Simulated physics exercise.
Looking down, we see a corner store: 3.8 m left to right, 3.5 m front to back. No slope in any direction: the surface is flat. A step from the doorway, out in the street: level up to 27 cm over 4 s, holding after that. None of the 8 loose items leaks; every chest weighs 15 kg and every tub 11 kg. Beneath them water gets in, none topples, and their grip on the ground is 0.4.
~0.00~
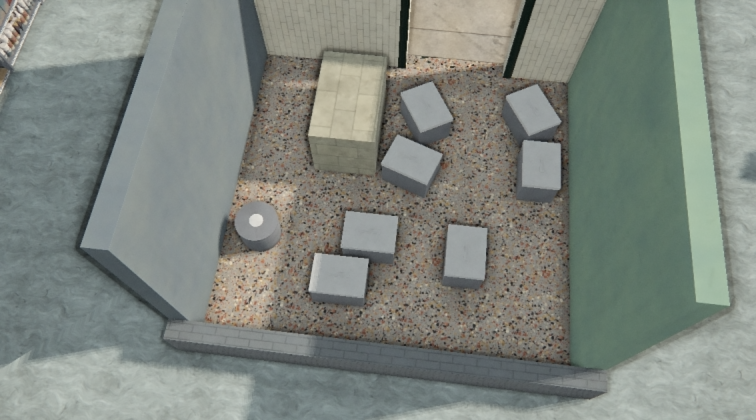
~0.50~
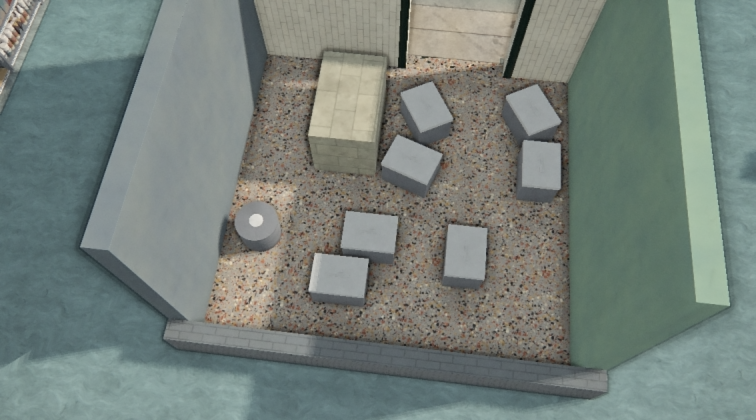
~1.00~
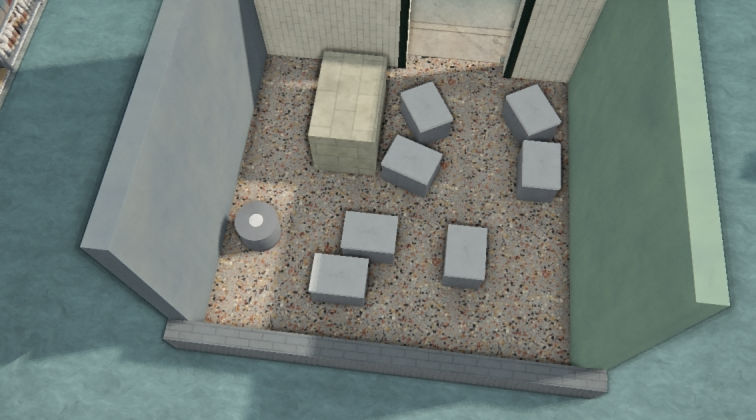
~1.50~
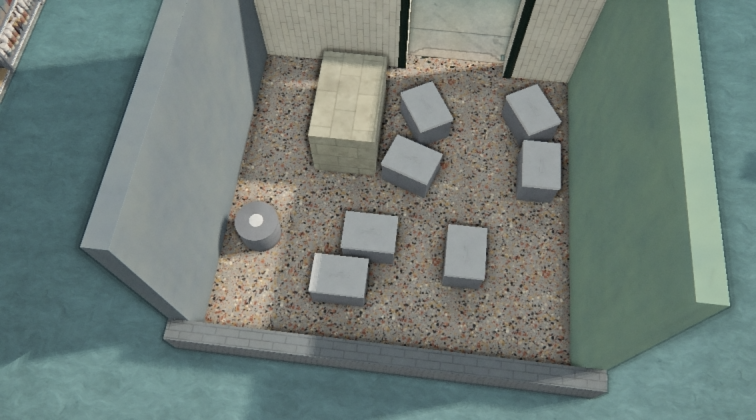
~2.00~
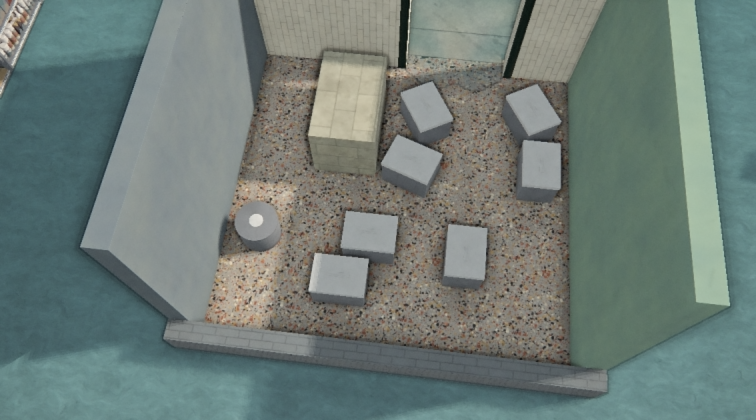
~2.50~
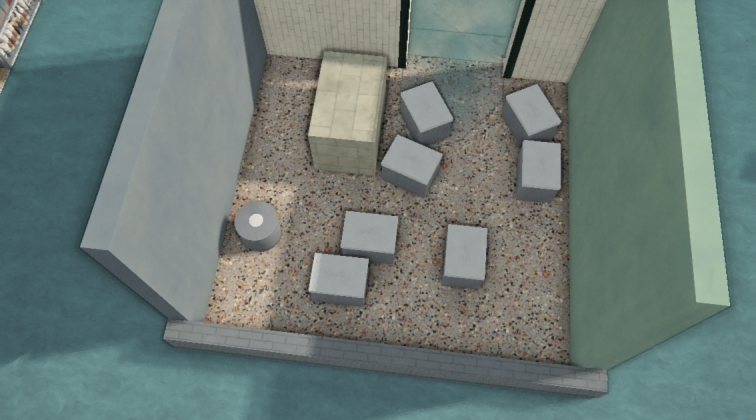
Teal water deepening around a walled, pebble-floored store and creeping in through the doorway at the top, the grey blocks staying still.
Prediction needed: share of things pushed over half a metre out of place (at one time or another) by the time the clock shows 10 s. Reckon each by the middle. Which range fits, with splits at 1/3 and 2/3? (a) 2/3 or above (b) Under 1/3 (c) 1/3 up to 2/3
(a) 2/3 or above.
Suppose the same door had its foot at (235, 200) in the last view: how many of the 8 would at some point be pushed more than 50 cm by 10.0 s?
So the tally would be 7.
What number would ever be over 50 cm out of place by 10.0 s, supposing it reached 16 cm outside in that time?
In that case 5 of them.
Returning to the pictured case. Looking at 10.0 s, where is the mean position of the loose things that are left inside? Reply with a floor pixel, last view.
About (390, 147).
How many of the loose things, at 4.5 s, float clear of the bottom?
The count is 1.
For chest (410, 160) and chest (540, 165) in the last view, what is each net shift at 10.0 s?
In turn: 80 cm, 80 cm.
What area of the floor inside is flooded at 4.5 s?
Close to 6.5 m2, I'd say.
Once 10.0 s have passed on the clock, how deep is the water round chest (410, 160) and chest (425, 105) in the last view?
Some 8 cm at the first, some 11 cm at the second.
After 3.5 s 0 of 8 are over 50 cm from their spots; 0 afloat.
After 4.5 s 1 of 8 are over 50 cm from their spots; 1 afloat.
After 7.0 s 5 of 8 are over 50 cm from their spots; 5 afloat.
After 10.0 s 8 of 8 are over 50 cm from their spots, and 8 have been at some point; 8 afloat.
